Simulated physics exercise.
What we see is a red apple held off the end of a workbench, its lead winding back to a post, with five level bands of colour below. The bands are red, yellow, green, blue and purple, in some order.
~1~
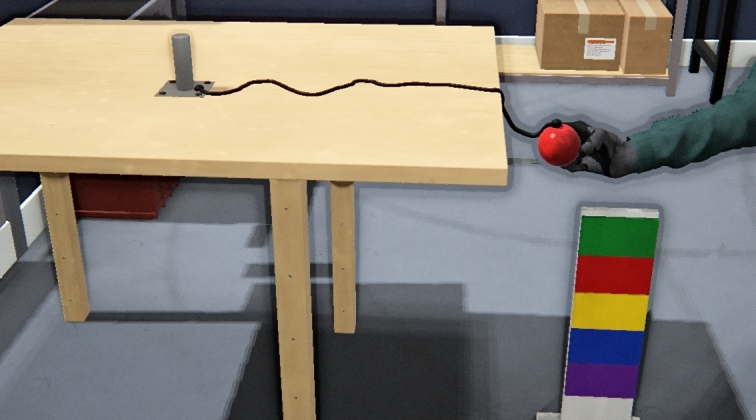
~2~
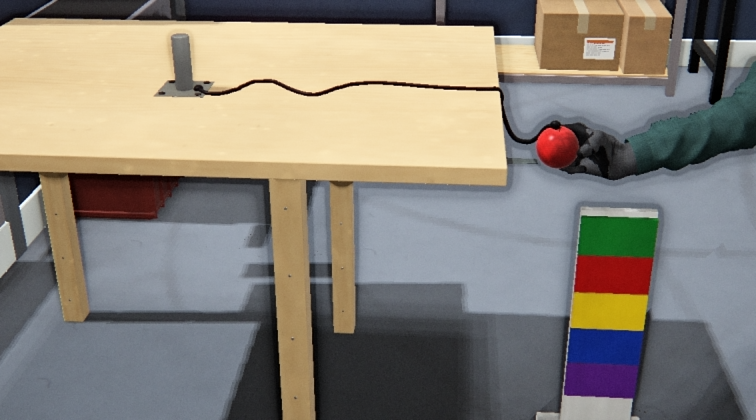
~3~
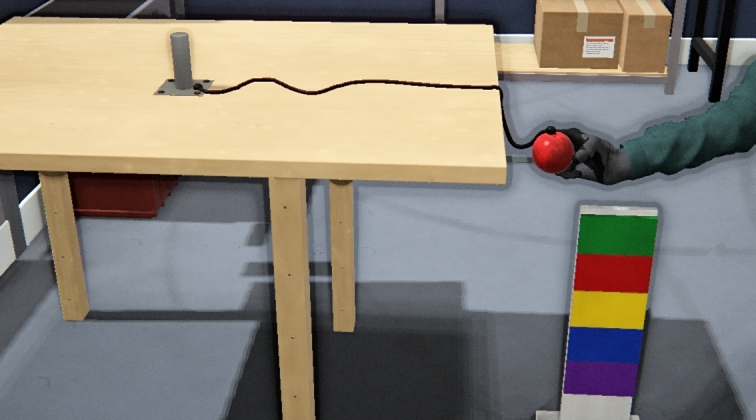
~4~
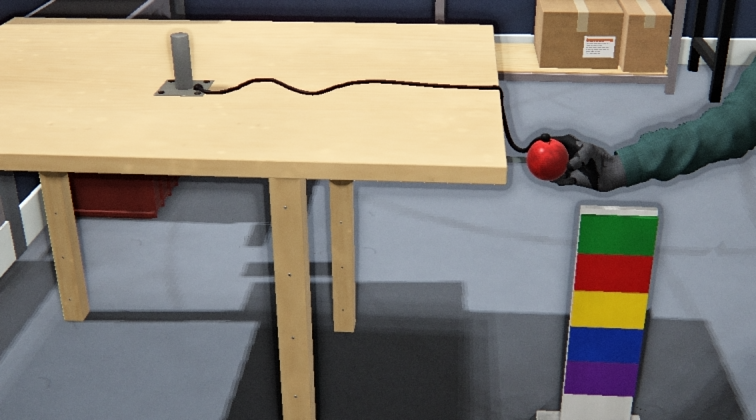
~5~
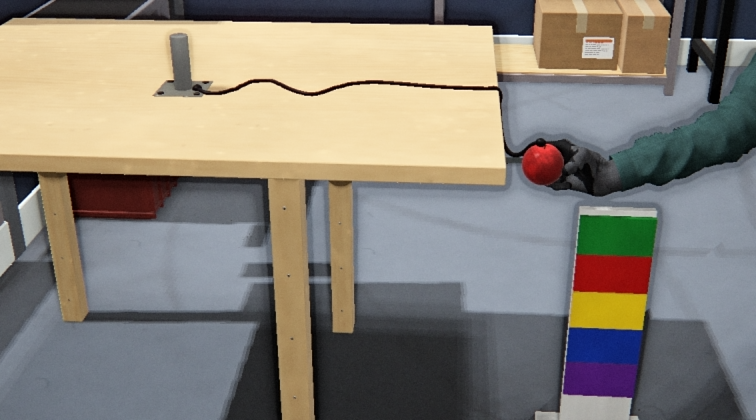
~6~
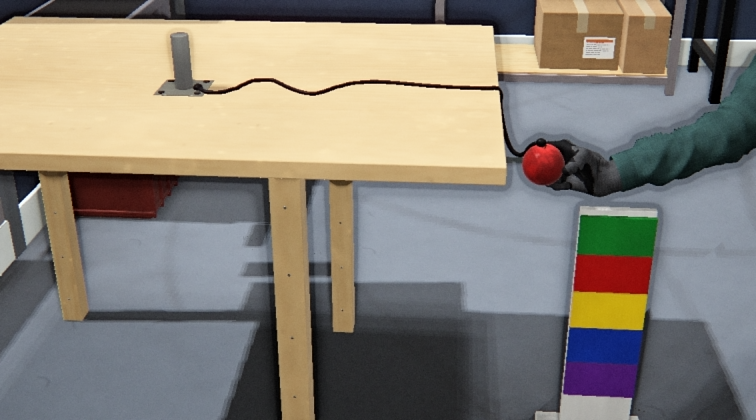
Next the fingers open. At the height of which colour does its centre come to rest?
Its centre hangs level with the red band.
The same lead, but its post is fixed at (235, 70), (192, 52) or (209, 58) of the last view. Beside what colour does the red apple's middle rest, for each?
One after the other, yellow; green; red.
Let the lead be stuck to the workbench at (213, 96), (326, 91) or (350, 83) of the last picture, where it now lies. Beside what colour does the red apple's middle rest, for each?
It would be red; green; green.
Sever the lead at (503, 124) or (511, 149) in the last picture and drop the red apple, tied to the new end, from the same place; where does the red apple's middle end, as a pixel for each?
In that order: (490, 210) and (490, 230).
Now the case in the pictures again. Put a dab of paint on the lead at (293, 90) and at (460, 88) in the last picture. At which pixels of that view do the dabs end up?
At (333, 90), then (500, 120).
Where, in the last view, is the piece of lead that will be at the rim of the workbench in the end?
Near (440, 87).
A little later, apple near (486, 265); level with red.
Next, apple near (501, 267); level with red.
When it is over, apple near (494, 268); level with red. Its middle rests at the red band.
